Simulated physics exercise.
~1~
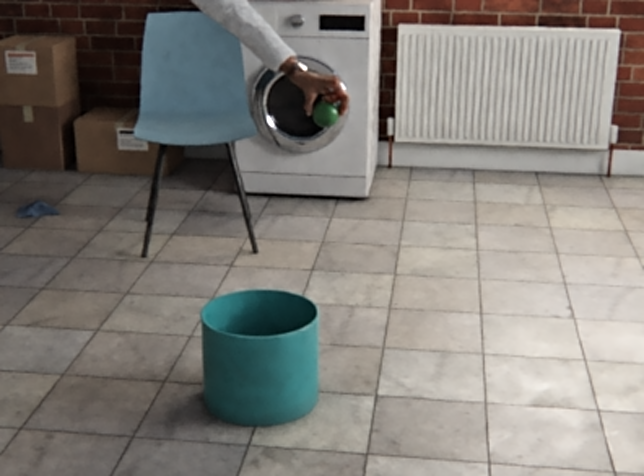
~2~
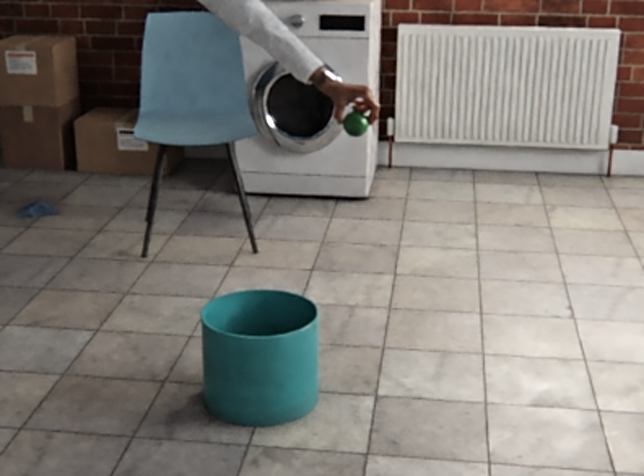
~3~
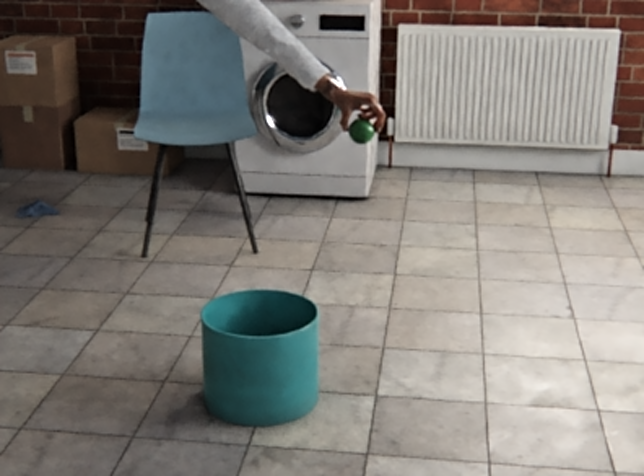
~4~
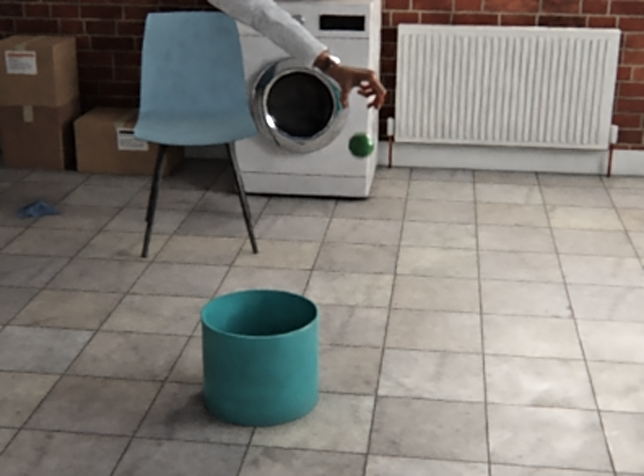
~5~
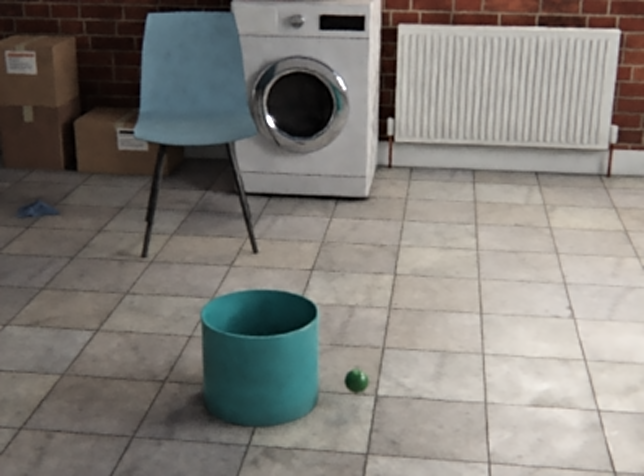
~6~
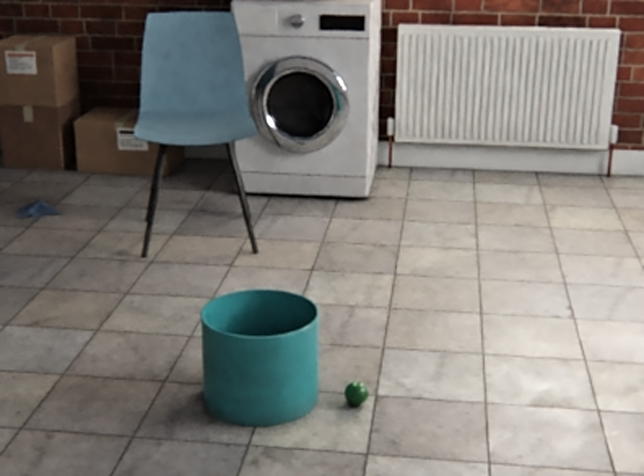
A hand moves a green apple right and drops it, landing beside the teal bucket.
